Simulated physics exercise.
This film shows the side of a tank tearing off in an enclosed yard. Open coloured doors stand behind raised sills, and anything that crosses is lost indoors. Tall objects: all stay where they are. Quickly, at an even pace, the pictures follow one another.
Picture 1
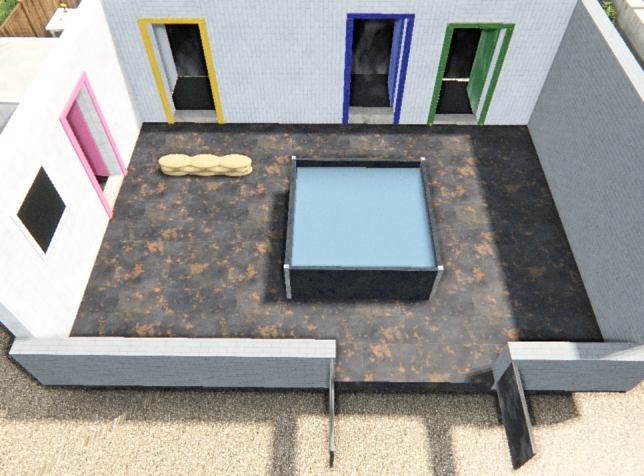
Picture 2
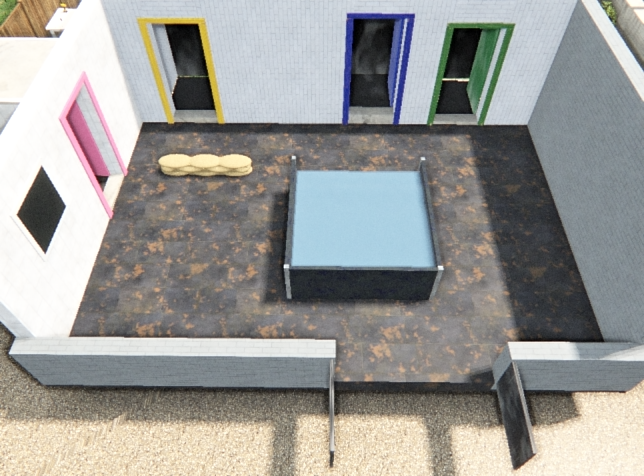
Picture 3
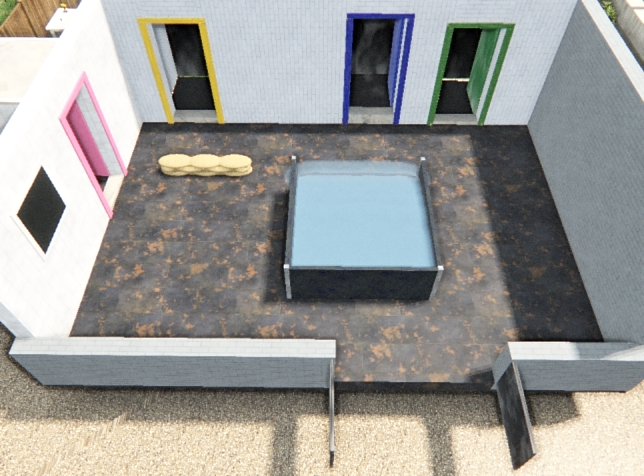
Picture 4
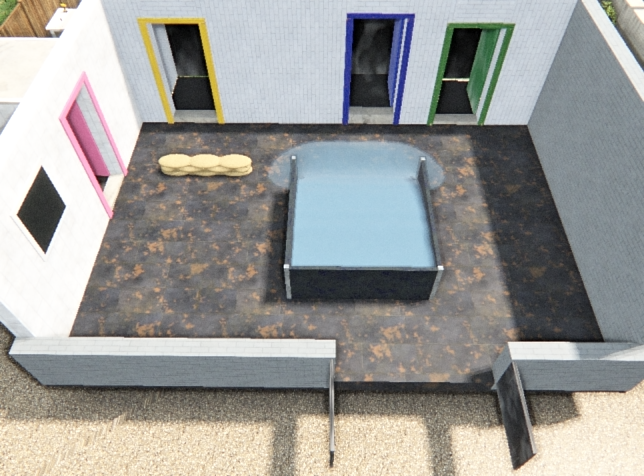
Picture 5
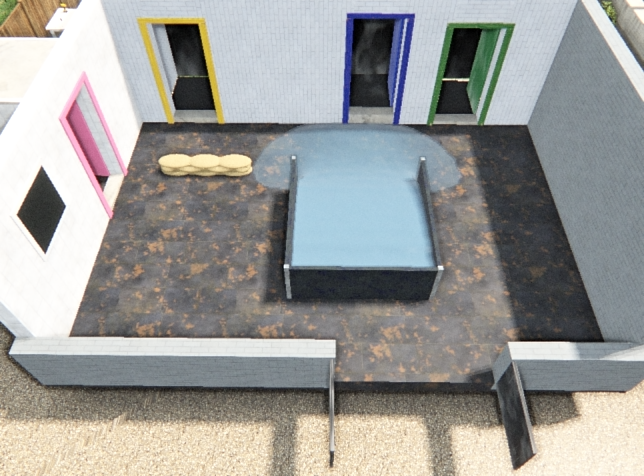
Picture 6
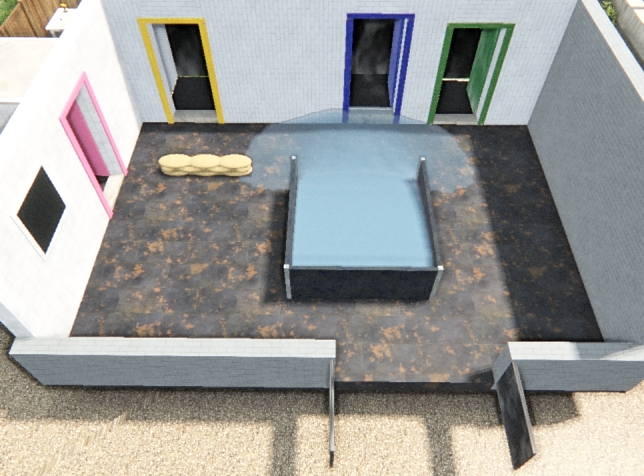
In a walled yard with coloured doorways, a square tank of water stood whole, then its far side came away and water poured out behind it, spreading across the dark floor toward the back wall.
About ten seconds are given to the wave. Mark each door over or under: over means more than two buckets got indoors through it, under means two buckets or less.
Pink door - over, blue door - over, green door - over, yellow door - over.
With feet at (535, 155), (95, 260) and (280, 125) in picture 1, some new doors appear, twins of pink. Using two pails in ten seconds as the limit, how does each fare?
Note: Door one overshoots; door two undershoots; door three overshoots.
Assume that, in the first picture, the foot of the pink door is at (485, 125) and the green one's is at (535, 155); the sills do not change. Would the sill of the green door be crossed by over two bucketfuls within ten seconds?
Well, the way I see it, the green door crosses the threshold.
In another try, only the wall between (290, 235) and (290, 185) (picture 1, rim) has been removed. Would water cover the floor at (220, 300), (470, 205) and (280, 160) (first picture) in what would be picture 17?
Taking the spots in turn: Swamped, untouched and untouched.
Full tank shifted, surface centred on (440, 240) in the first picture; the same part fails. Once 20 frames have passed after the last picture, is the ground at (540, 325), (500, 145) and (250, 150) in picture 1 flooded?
In order: Untouched, submerged, submerged.
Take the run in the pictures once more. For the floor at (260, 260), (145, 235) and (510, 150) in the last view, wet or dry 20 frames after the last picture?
Result, as listed: Not wetted / wetted / wetted.
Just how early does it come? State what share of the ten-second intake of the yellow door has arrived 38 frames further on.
Around 90 percent.
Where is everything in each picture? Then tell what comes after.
In the first frame, the water tank at (360, 212) is whole and still.
In the second frame, water pours out on the water tank's far side and has run to a hidden place.
In the third frame, water pours out on the water tank's far side and has run to a hidden place.
In the fourth frame, the front is at (429, 159), out from the gap on the water tank's far side.
In the fifth frame, the front is at (412, 131), out from the gap on the water tank's far side.
In the sixth frame, the front is at (432, 125), out from the gap on the water tank's far side.
A moment on, water covers 25 % of the floor; the pink door not reached, the blue door over two buckets in, the green door under two buckets in, the yellow door wet at the sill, nothing in.
Next, water covers 30 % of the floor; the pink door not reached, the blue door far over two buckets in, the green door over two buckets in, the yellow door wet at the sill, nothing in.
Then, water covers 55 % of the floor; the pink door under two buckets in, the blue door far over two buckets in, the green door over two buckets in, the yellow door wet at the sill, nothing in.
Later, water covers 90 % of the floor; the pink door over two buckets in, the blue door far over two buckets in, the green door far over two buckets in, the yellow door over two buckets in.
In the end, water covers 95 % of the floor; the pink door over two buckets in, the blue door far over two buckets in, the green door far over two buckets in, the yellow door over two buckets in.
